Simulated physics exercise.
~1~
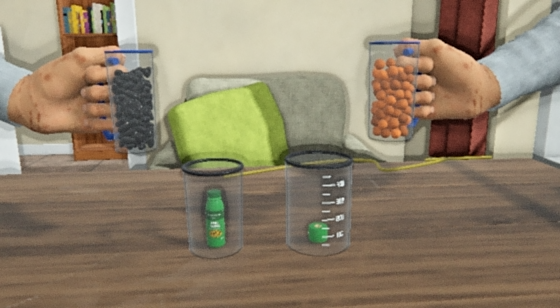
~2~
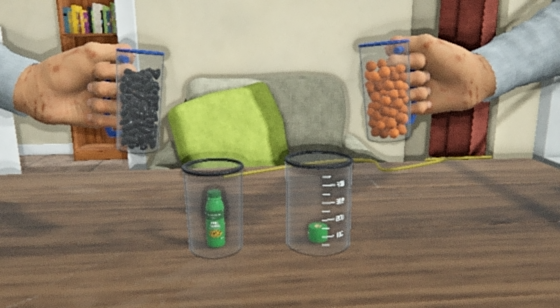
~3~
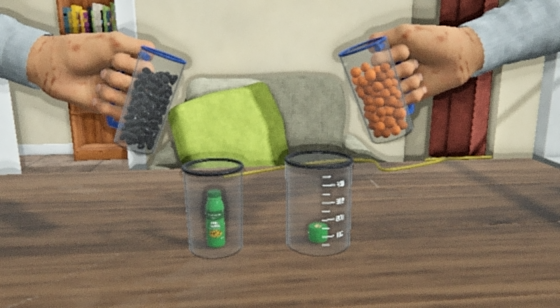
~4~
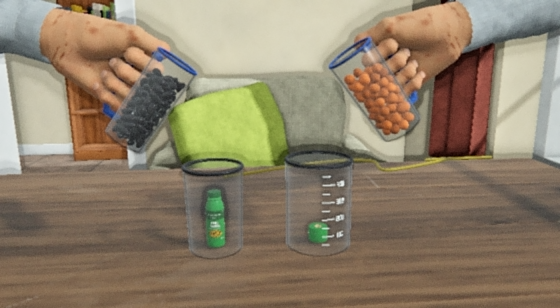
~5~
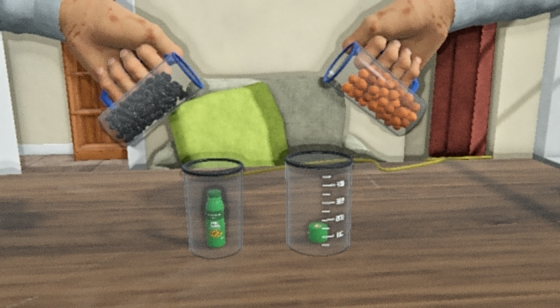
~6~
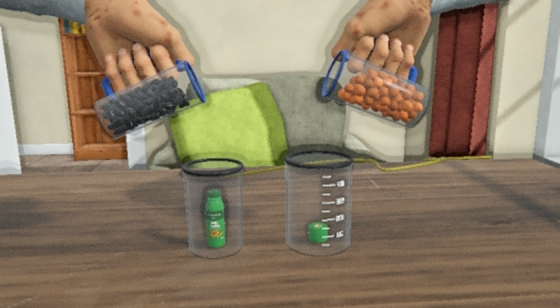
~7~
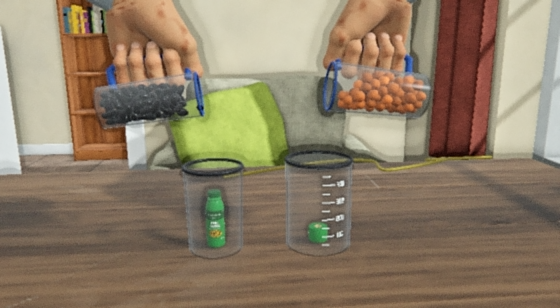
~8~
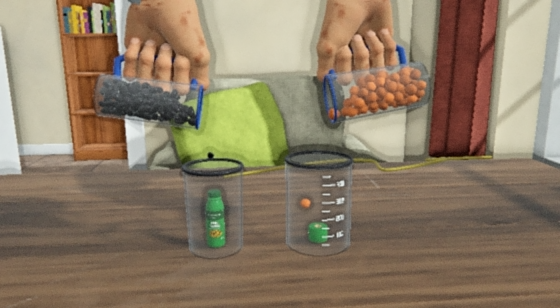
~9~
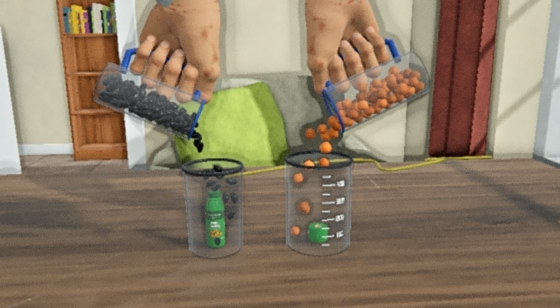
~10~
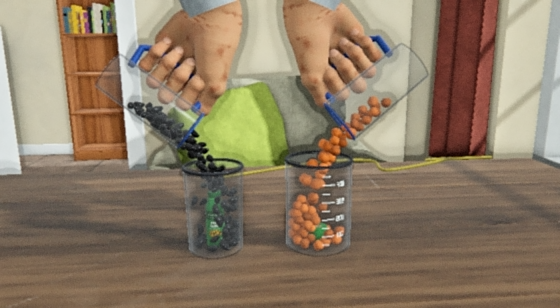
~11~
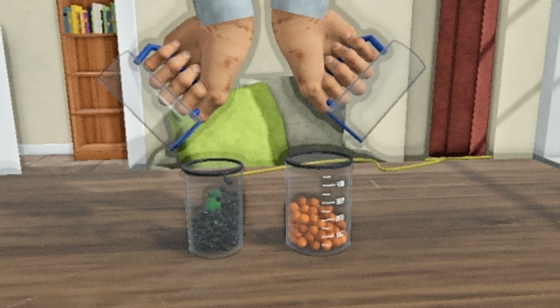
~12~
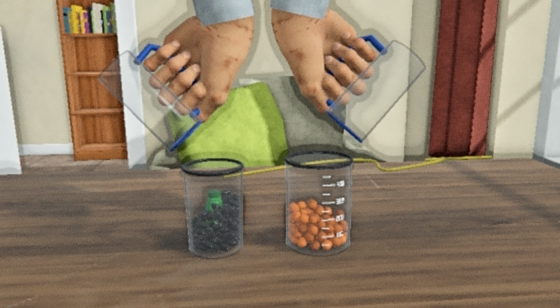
Two hands hold clear cups above a brown wooden table, seen from the front, the left cup filled with dark pieces and the right with orange balls. Below stand two clear containers, a green bottle in the left and a small green object in the right, with green and grey cushions behind. The hands move inward and tip the cups until the contents tumble into the containers. Both cups end upturned and empty. The dark pieces settle around the bottle, leaving its top showing, while the orange balls cover the right object.
